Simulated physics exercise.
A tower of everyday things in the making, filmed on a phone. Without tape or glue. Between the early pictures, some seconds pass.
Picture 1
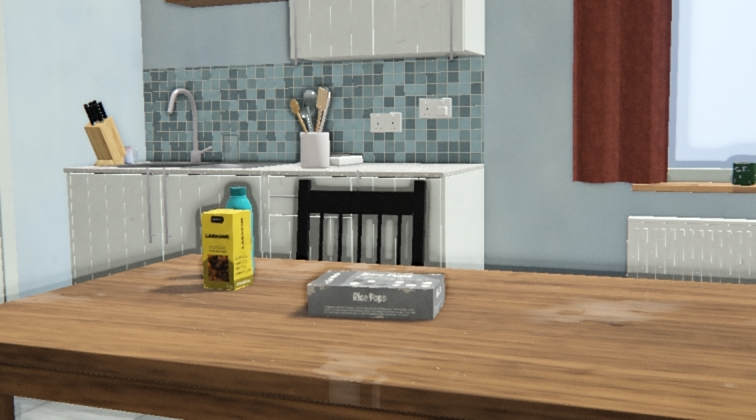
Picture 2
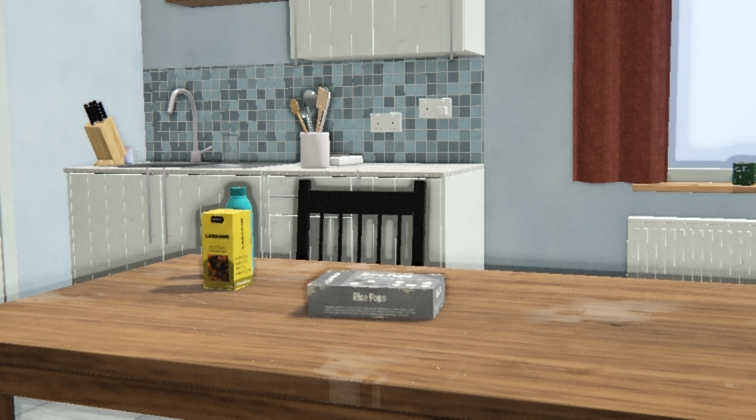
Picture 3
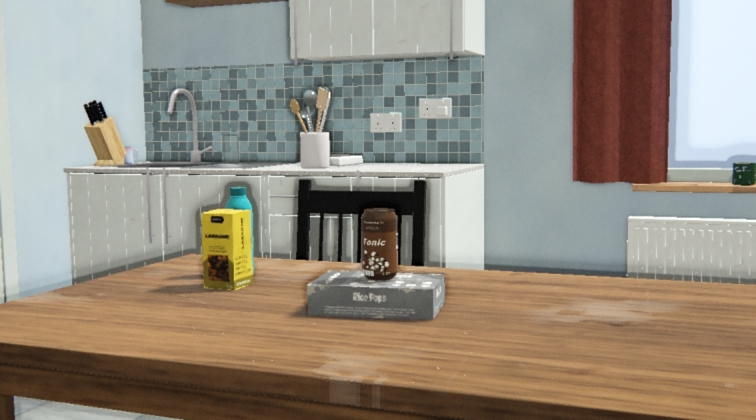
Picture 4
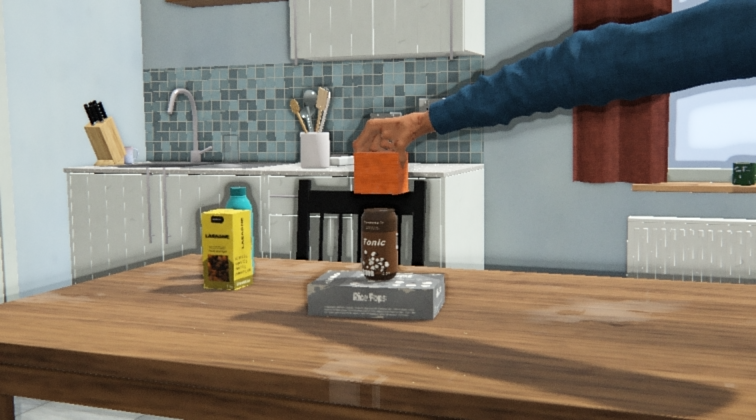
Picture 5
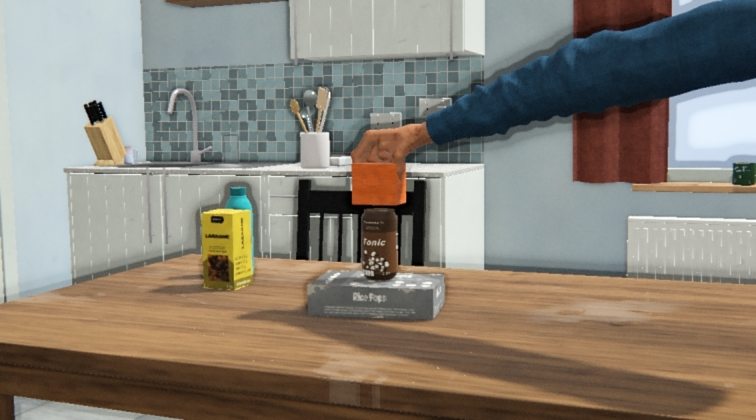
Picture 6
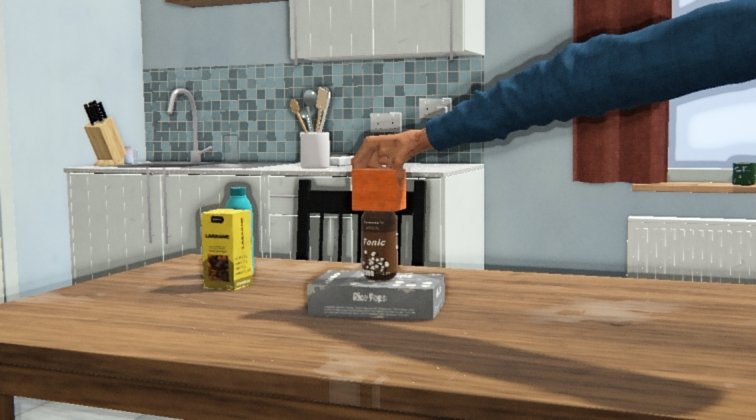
A brown can labelled "Tonic" appears on top of a flat grey packet between views, then a blue-sleeved arm reaches in from the right and lowers an orange block onto the can, keeping hold of it. The still camera looks across a wooden table towards a kitchen counter with blue-green tiles. A yellow carton and a teal bottle stay at left, with a black chair behind the packet and a red curtain at right.
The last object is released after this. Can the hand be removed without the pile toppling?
Secure.
Then, 0.20 s after the last picture, nothing has stirred.
Then, 0.50 s after the last picture, orange block resting near (379, 190).
At rest, all 5 in place. Seen from the same camera at the end, orange block near (379, 190). The pile holds.
